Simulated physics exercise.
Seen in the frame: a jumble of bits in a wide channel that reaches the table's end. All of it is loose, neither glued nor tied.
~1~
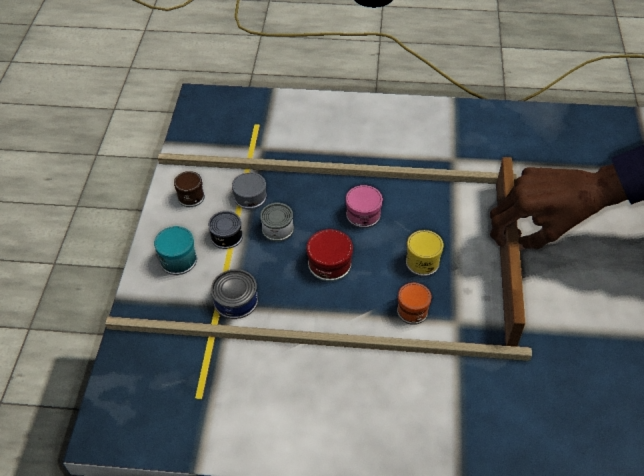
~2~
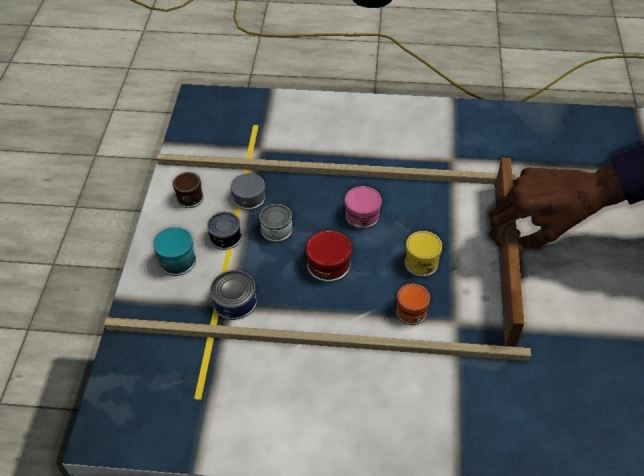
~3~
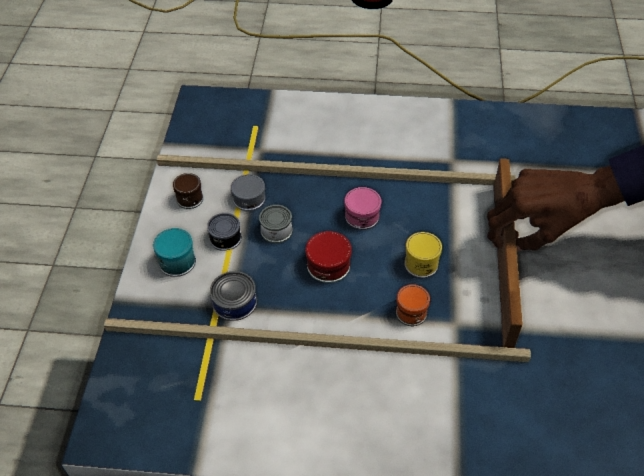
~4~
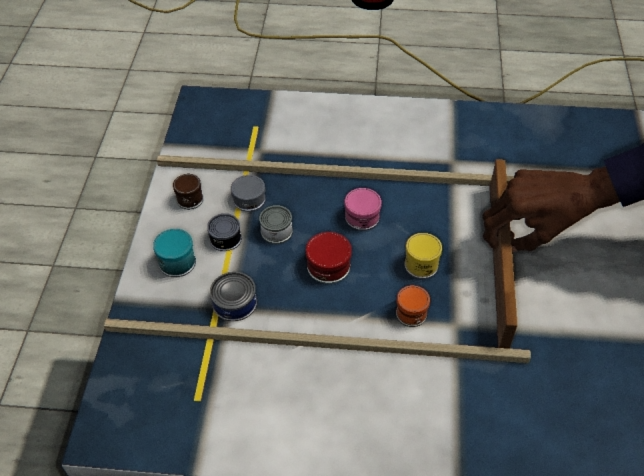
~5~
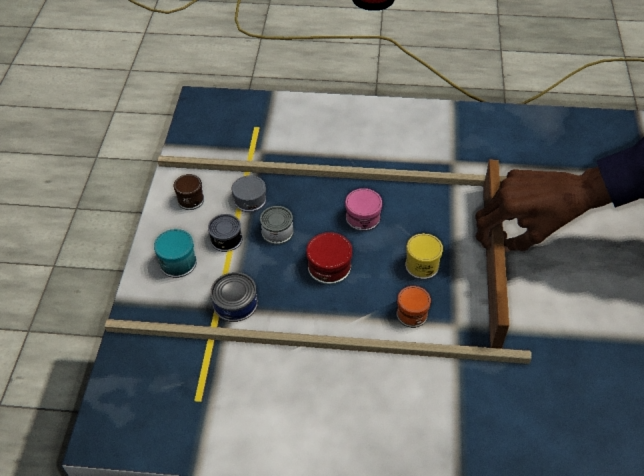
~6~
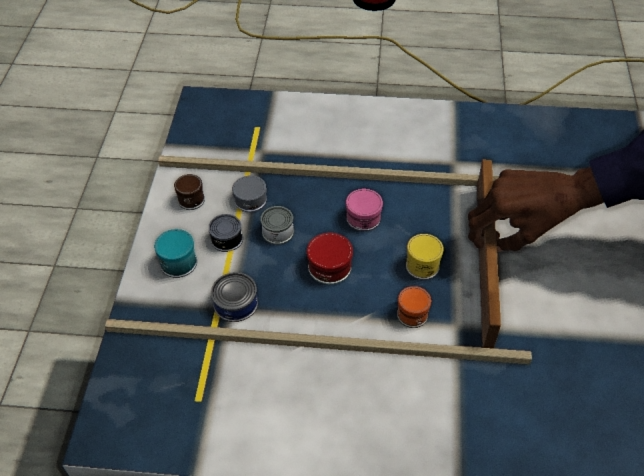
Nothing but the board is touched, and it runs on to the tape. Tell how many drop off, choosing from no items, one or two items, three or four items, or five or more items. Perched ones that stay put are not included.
No items drop off.
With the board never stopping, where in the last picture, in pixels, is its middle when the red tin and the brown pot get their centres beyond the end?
Near (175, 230) in the first case, near (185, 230) in the other.
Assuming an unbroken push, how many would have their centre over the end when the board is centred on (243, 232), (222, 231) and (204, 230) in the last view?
Middles past end - pos 1: 0, pos 2: 0, pos 3: 1.
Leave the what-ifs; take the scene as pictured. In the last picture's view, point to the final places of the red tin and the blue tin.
The red tin stops around (181, 265); the blue tin around (165, 302).
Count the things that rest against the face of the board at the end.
Contact count: 3.
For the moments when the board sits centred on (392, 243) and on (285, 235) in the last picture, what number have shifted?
Counts: 2 and 8.
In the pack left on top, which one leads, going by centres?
The turquoise tin is foremost.
Early on, none off yet; brown pot at rest near (190, 192); turquoise tin at rest near (176, 253); black tin at rest near (226, 233).
A while later, none off yet; brown pot at rest near (190, 192); turquoise tin at rest near (176, 253); black tin moving near (215, 232).
Finally, the number that fall off is zero.
